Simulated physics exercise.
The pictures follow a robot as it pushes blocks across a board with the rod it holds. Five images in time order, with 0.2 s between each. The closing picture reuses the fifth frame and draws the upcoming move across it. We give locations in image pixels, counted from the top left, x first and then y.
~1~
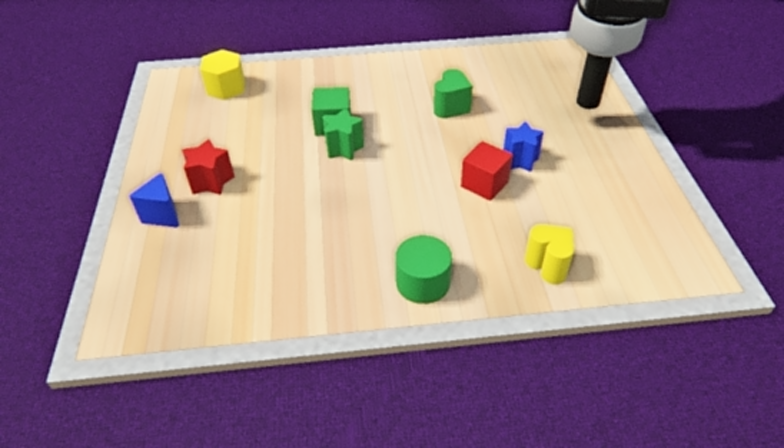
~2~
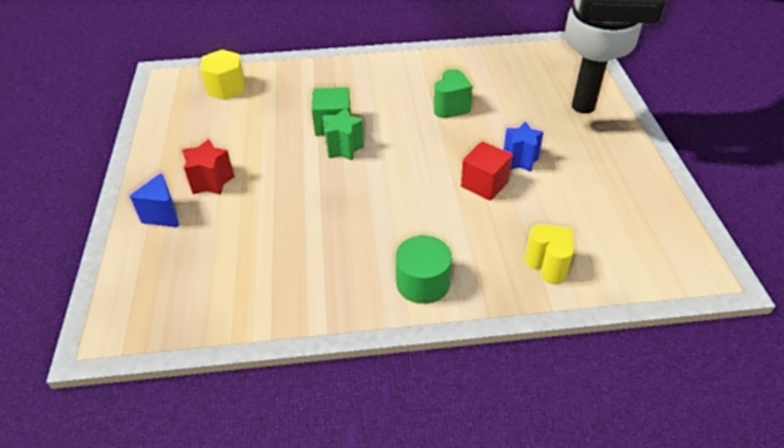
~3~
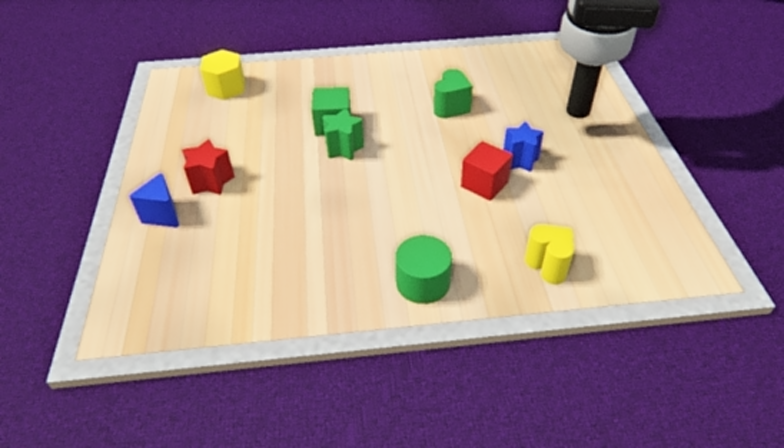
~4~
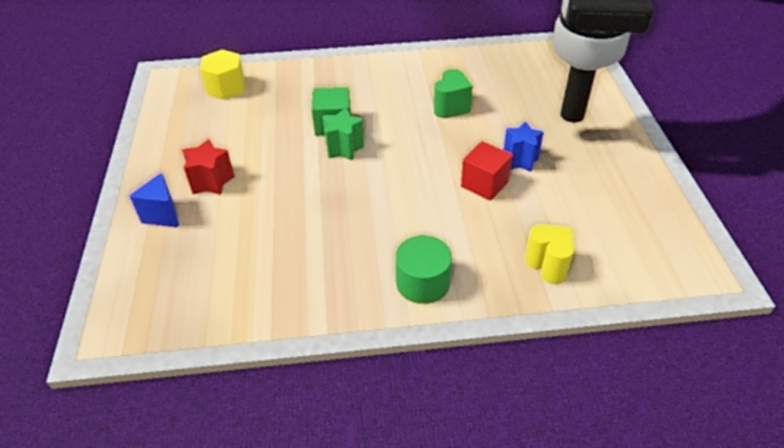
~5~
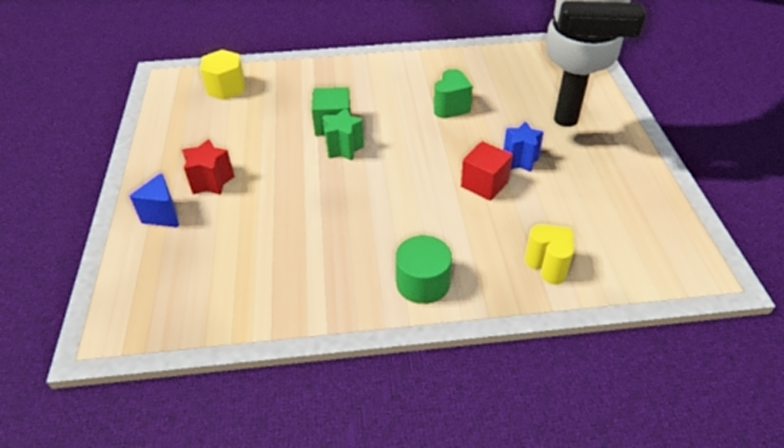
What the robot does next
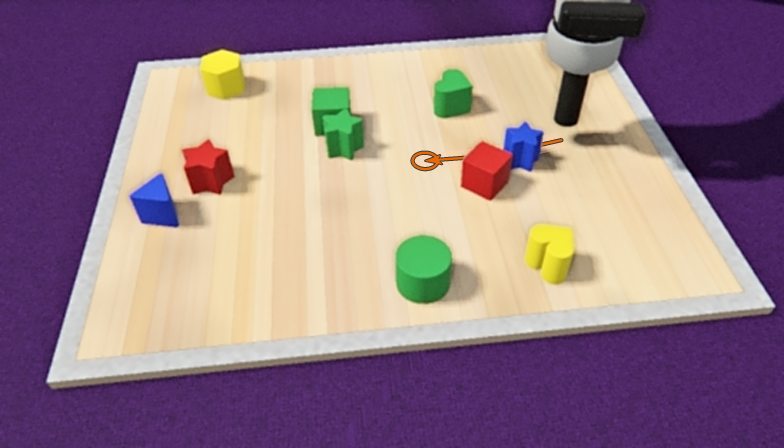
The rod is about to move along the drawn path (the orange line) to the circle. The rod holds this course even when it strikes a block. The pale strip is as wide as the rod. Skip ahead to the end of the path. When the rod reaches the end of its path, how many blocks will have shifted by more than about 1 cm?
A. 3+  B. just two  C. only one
My answer is option B.
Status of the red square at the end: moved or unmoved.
The block in question is displaced by the end.
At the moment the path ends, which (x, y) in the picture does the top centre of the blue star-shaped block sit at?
The top centre is at (490, 144).
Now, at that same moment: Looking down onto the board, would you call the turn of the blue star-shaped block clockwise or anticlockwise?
That block twists counter-clockwise.
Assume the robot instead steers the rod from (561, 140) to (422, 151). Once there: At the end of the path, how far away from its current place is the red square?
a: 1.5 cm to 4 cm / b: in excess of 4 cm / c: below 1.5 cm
The answer is c.
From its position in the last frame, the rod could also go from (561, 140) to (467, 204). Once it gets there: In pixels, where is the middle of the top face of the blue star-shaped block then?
At roughly (442, 176).
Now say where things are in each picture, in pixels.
The first frame shows lower end of the rod at (588, 103), tops of blocks, green heart block at (453, 80), red square at (488, 156), blue star-shaped block at (525, 133).
The second frame shows rod at (583, 107), blocks as before.
The third frame shows rod at (578, 112), blocks as before.
The fourth frame shows rod at (572, 116), blocks as before.
The fifth frame shows rod at (566, 120), green heart block at (453, 80), red square at (488, 156), blue star-shaped block at (525, 133).
The drawn path runs from (561, 140) through (518, 150) and (473, 157) to (425, 161).
What follows on the original path. One third of the way, rod at (521, 130); blue star-shaped block at (516, 138), turned 25° anticlockwise.
Two thirds of the way, rod at (474, 137); red square at (481, 168), turned 15° anticlockwise; blue star-shaped block at (491, 145), turned 75° anticlockwise.
At the end, rod at (426, 141); green heart block not moved; red square at (481, 168), turned 15° anticlockwise; blue star-shaped block at (490, 144), turned 80° anticlockwise.
